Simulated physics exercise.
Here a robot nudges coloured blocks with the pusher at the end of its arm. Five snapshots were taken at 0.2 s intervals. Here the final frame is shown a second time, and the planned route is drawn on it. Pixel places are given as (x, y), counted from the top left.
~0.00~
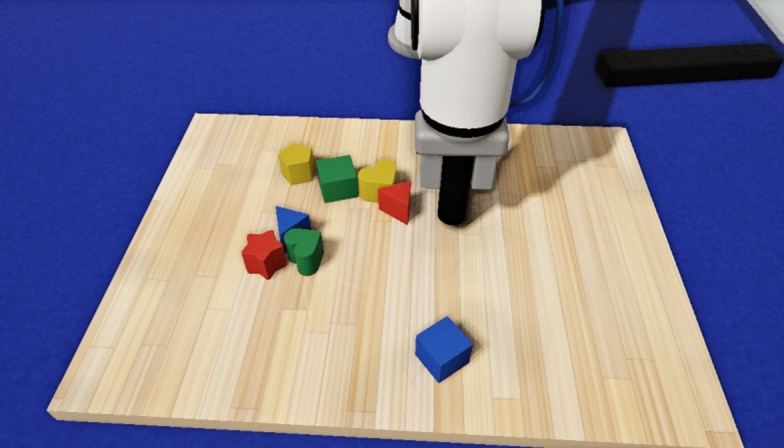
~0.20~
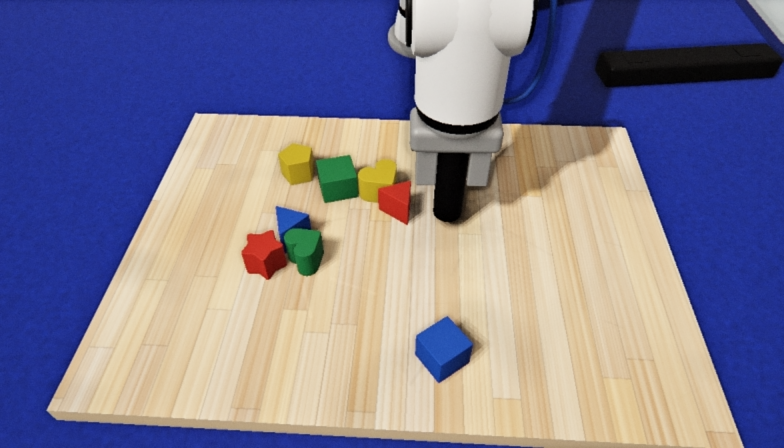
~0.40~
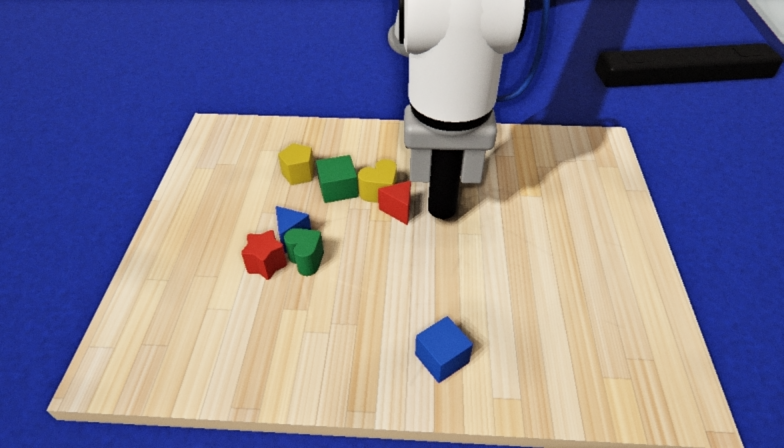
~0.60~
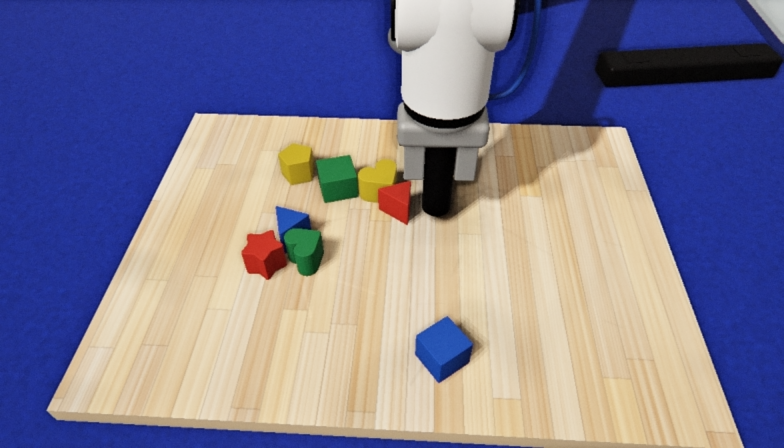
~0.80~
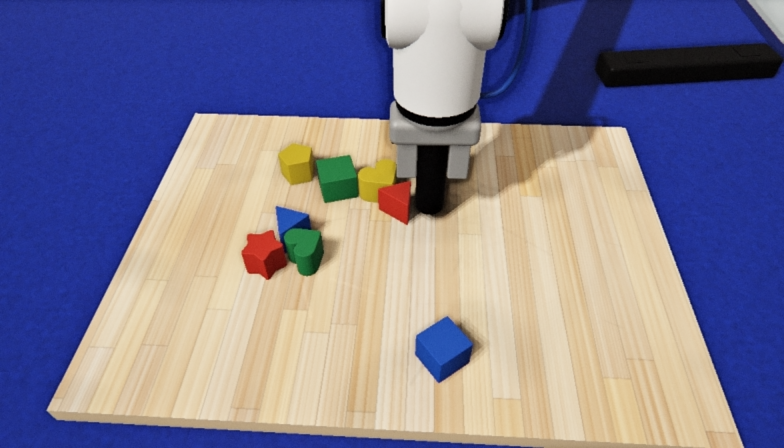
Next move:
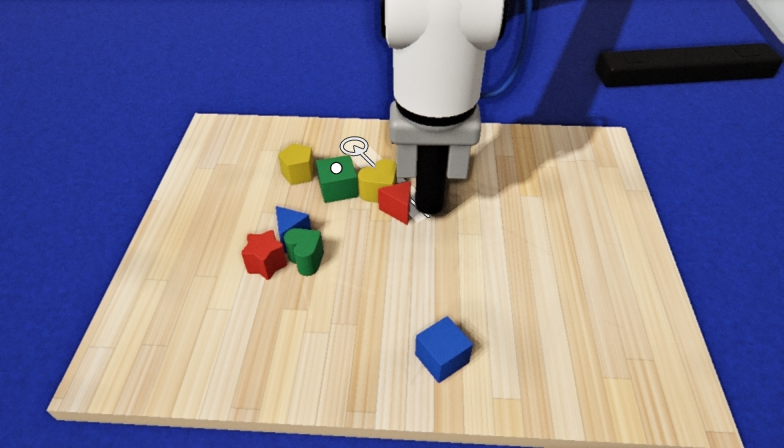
On a pale wooden board over a blue surface, a white robot arm holds its black pusher upright to the right of a loose group of coloured blocks, with a blue cube set apart nearer the viewer. The arm slides slightly left, bringing the pusher closer to the red triangular block, while every block stays still.
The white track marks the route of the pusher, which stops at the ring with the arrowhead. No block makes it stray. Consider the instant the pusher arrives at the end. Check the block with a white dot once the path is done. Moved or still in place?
By the last moment of the path, the block with a white dot has shifted.
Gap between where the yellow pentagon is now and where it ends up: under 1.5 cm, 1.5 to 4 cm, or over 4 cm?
The under 1.5 cm band.
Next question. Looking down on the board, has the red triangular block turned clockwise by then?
Answer: No.
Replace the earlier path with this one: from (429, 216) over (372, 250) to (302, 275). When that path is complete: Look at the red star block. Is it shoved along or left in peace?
Displaced, by a centimetre or more.
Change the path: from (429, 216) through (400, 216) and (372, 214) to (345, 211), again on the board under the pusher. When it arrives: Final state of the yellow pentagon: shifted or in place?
Left in place.
Drawn move, from (429, 216) directly to (354, 146); the dot is on the green square block.
What follows on the original path. One third of the way, pusher (401, 180); green square block (331, 168); yellow heart-shaped block (371, 168); red triangular block (389, 189), turned 35° anticlockwise.
Two thirds of the way, pusher (375, 156); green square block (319, 172), turned 30° clockwise; yellow heart-shaped block (354, 162), turned 60° anticlockwise; red triangular block (389, 190), turned 35° anticlockwise.
At the end, pusher (353, 135); yellow pentagon still; green square block (319, 172), turned 30° clockwise; yellow heart-shaped block (354, 162), turned 60° anticlockwise; red triangular block (389, 190), turned 35° anticlockwise.
